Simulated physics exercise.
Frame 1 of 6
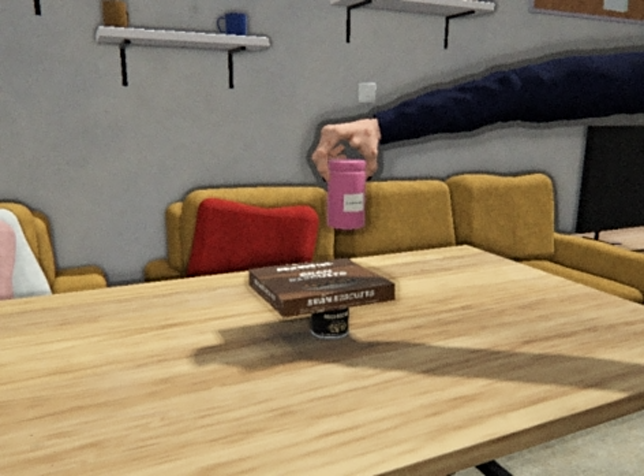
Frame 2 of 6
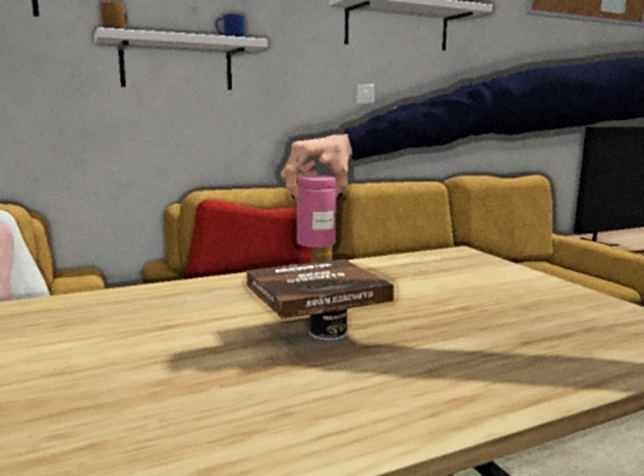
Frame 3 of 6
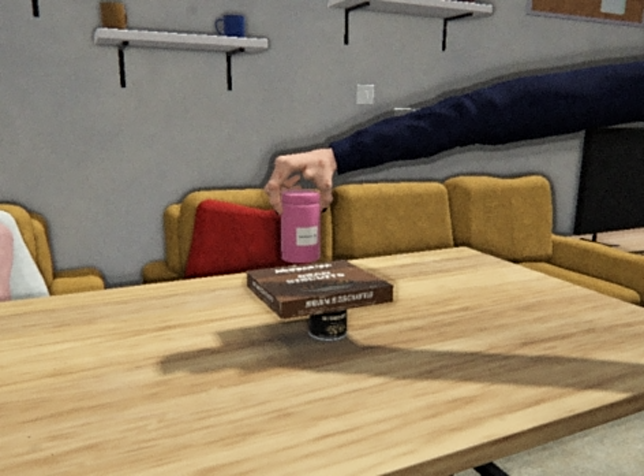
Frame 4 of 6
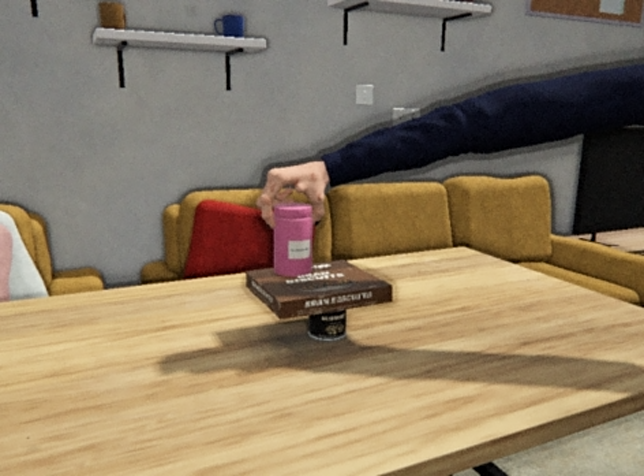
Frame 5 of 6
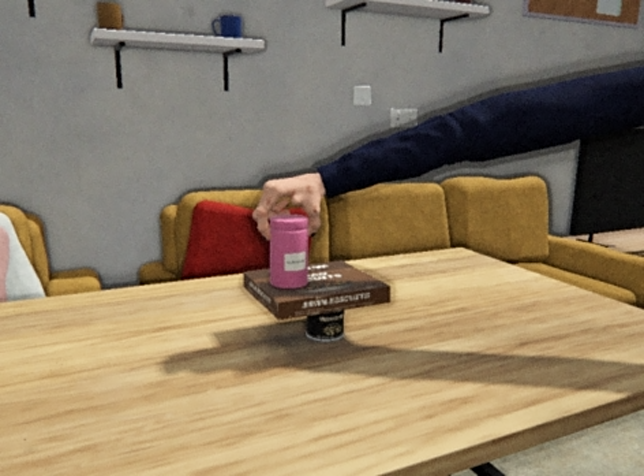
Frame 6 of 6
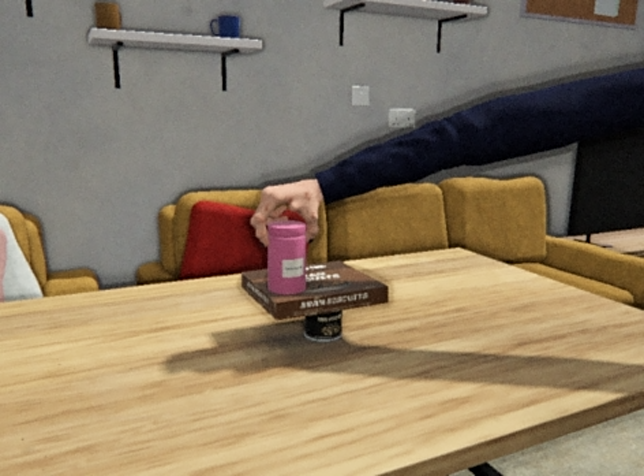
At a wooden table in a home, a hand lowered a pink jar, moving it down and to the left onto a flat brown packet that sat on a small dark can.
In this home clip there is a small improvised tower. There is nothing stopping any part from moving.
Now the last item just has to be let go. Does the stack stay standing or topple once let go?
It topples.
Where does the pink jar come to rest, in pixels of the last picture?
At about (204, 329).
Then, 0.40 s later than the last frame, pink jar now fallen; brown packet tilted by 54°.
Then, 0.60 s later than the last frame, brown packet tilted by 51°.
When it is over, fallen, pink jar; lying over in the stack, brown packet; black tin as before. End places, in pixels of the last picture, pink jar near (204, 329). The stack gives way.
